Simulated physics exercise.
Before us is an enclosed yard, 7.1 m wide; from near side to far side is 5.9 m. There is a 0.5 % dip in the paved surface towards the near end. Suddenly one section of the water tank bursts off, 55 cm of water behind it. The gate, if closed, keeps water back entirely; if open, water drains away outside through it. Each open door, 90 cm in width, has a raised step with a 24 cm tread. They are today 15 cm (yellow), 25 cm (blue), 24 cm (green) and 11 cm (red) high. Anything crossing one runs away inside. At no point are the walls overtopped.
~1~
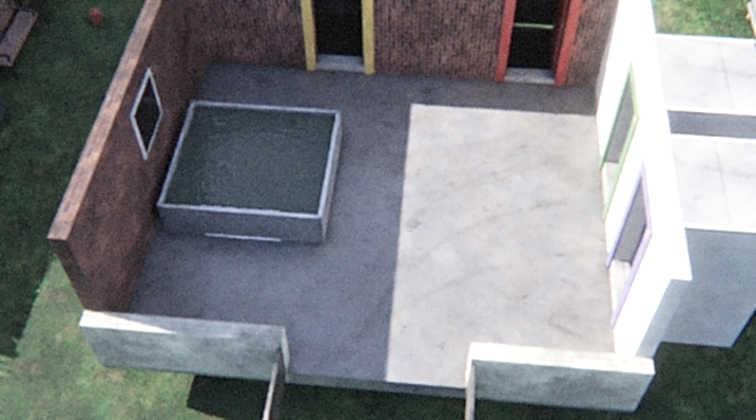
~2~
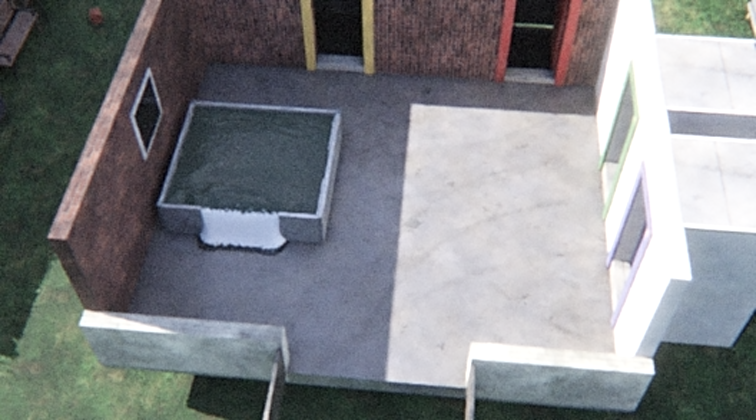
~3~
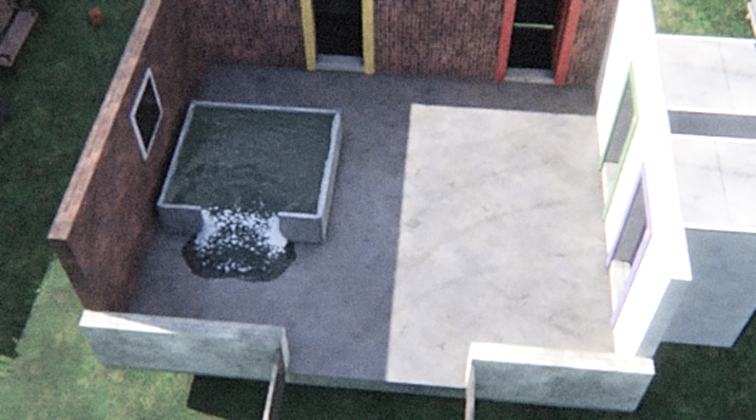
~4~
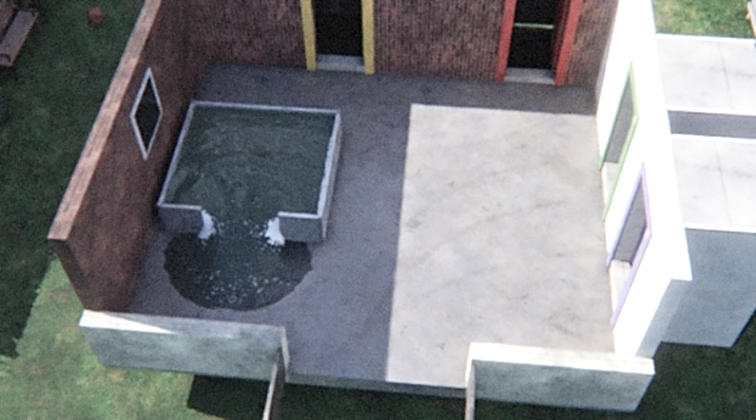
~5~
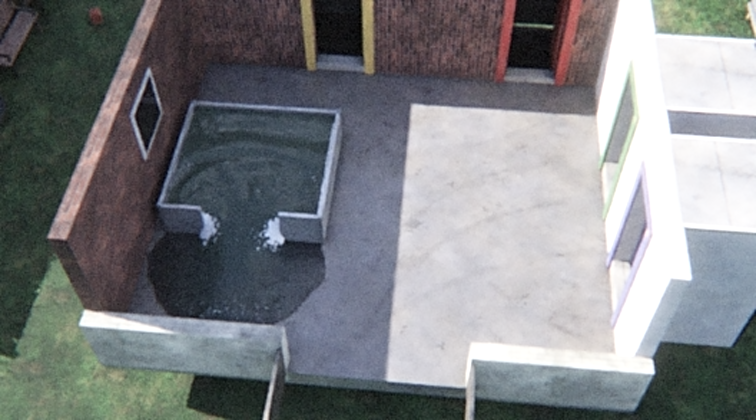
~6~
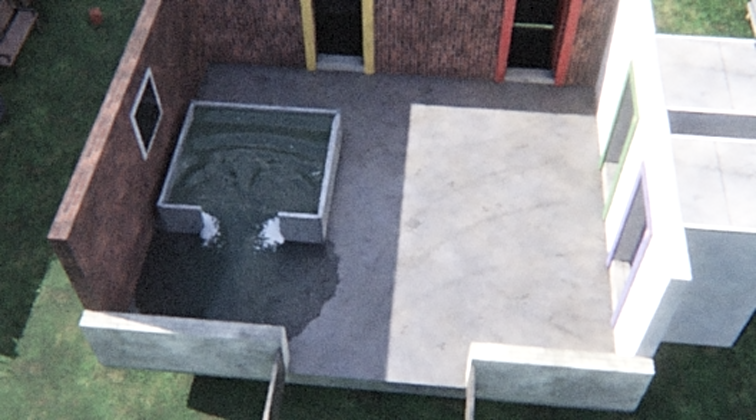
Water pours from a raised square tank through a gap that opens in its near side, in a paved, walled yard seen from high above. Brick walls stand left and behind, with yellow and red doorways at the back, a white wall on the right, and low pale walls in front. The dark pool spreads forward and sideways across shaded paving, foam churns beside the gap, and the camera stays still.
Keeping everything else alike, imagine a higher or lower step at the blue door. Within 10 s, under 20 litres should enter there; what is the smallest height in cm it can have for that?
Around 7 cm.
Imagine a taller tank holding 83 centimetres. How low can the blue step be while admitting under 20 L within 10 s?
Then a height close to 12.5 cm.
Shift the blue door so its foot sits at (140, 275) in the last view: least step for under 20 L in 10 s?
Roughly 16 cm, give or take.
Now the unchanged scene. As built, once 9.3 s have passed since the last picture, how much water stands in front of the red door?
Roughly 6.0 cm deep.
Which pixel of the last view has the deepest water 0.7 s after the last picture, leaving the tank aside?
Around (119, 342).
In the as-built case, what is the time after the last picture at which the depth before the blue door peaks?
Around 5.5 s.
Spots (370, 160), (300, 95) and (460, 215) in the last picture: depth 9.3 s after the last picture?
In that order: 1, 2 and 3 cm.
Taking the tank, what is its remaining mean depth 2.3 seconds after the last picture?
Average depth: Approx. 29 cm.
Then, 0.7 s after the last picture water covers 15 % of the floor, deepest (46 cm) near (119, 342); it has not reached the blue door.
Then, 2.3 s after the last picture water covers 25 % of the floor, deepest (34 cm) near (132, 343); it has not reached the blue door.
Then, 9.3 s after the last picture water covers 80 % of the floor, deepest (12 cm) near (243, 353); 9 cm at the blue door, 0 litres in over its 25 cm step.
At the blue door as built, the water peaked near 11 cm, 5.5 s after the last picture.
Run again over the same 10 s with other heights there, 31 litres in over 6 cm, 9 litres over 8 cm. The limit of 20 litres is kept from about 7 cm up.
